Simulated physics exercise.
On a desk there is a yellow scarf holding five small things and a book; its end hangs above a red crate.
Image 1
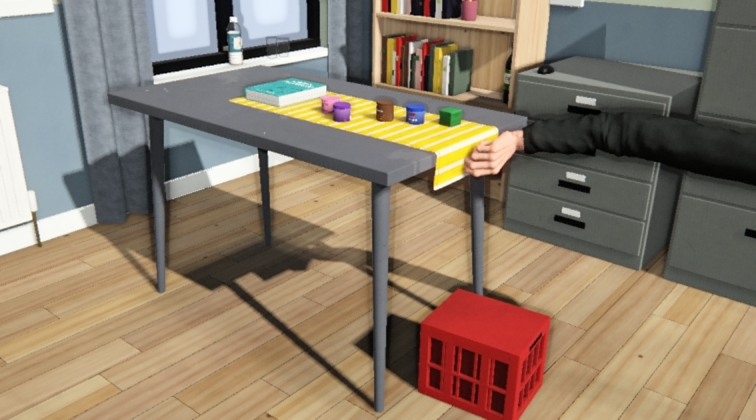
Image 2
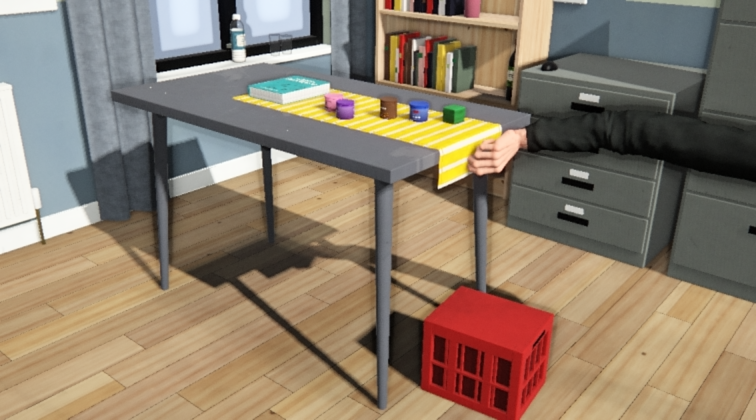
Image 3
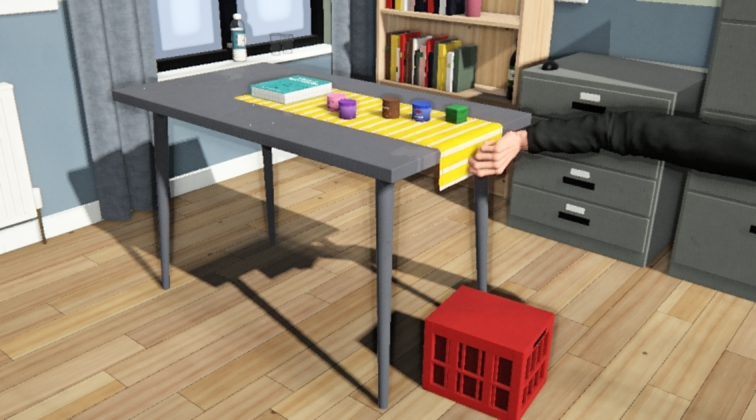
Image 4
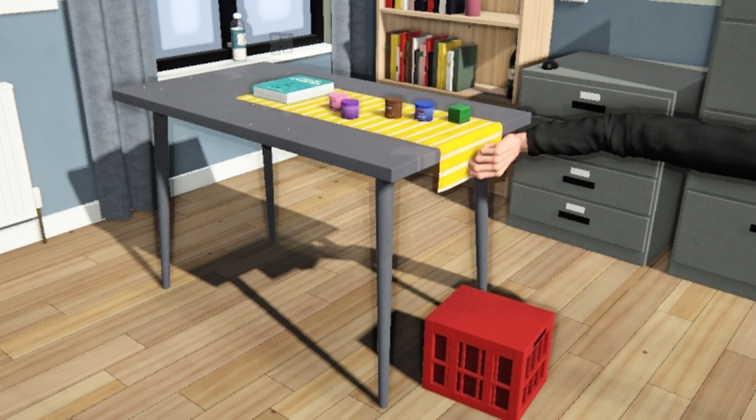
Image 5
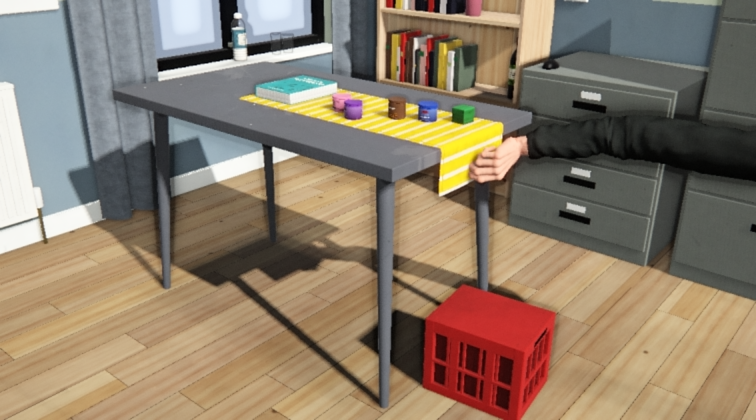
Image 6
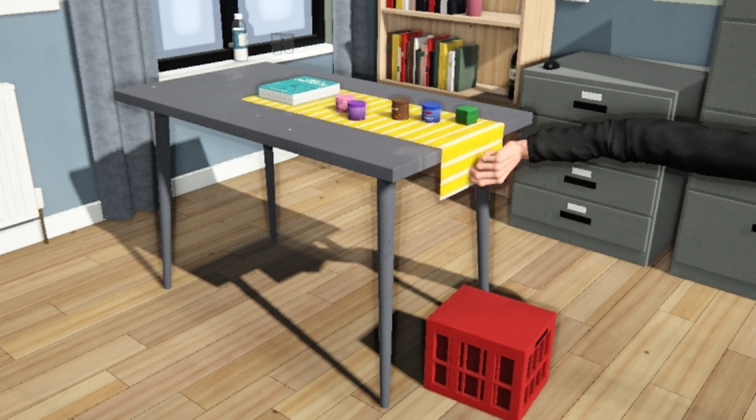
The clip opens on a gray desk where a yellow striped scarf lies under a book and five small colored items, a hand gripping its end above a red crate. The hand draws the scarf slowly down over the edge, and the items and book shift slightly to the right with it.
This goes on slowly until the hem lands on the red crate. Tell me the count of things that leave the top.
The count is four.
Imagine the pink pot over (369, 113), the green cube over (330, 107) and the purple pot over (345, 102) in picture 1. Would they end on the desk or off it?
For the pink pot it's falling, for the green cube it's staying, for the purple pot it's staying.
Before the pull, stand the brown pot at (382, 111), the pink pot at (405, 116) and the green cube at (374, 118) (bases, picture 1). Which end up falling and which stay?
So, the brown pot ends up down, the pink pot ends up down, the green cube ends up down.
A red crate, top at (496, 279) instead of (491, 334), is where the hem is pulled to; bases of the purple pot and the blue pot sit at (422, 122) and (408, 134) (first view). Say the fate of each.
So the purple pot leaves, and the blue pot leaves.
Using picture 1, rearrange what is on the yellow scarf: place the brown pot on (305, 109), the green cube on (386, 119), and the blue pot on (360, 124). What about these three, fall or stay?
The brown pot stays aboard, the green cube is lost, the blue pot is lost.
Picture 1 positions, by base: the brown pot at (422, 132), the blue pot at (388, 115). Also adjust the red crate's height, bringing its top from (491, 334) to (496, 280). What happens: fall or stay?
Brown pot: Lost; blue pot: Safe.
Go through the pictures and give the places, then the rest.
Hem (435, 190); green cube (451, 110); blue pot (416, 106); brown pot (385, 101); purple pot (342, 104); pink pot (331, 98); top of the crate (491, 334), in the first picture.
Hem (438, 188); green cube (454, 107), in the second picture.
Hem (440, 190); blue pot (422, 103), in the third picture.
Hem (438, 192); brown pot (394, 98); top of the crate (495, 330), in the fourth picture.
Hem (439, 196); purple pot (353, 101), in the fifth picture.
Hem (440, 200); green cube (467, 108); blue pot (431, 104); brown pot (400, 100); purple pot (357, 102); pink pot (345, 96), in the sixth picture.
Early on, hem near (470, 229); green cube gone.
Midway, hem near (469, 284); green cube, blue pot and brown pot gone.
Near the end, hem on the crate; green cube, blue pot, brown pot and purple pot gone.
Finally, hem on the crate; green cube, blue pot, brown pot and purple pot gone. Over the edge go four.
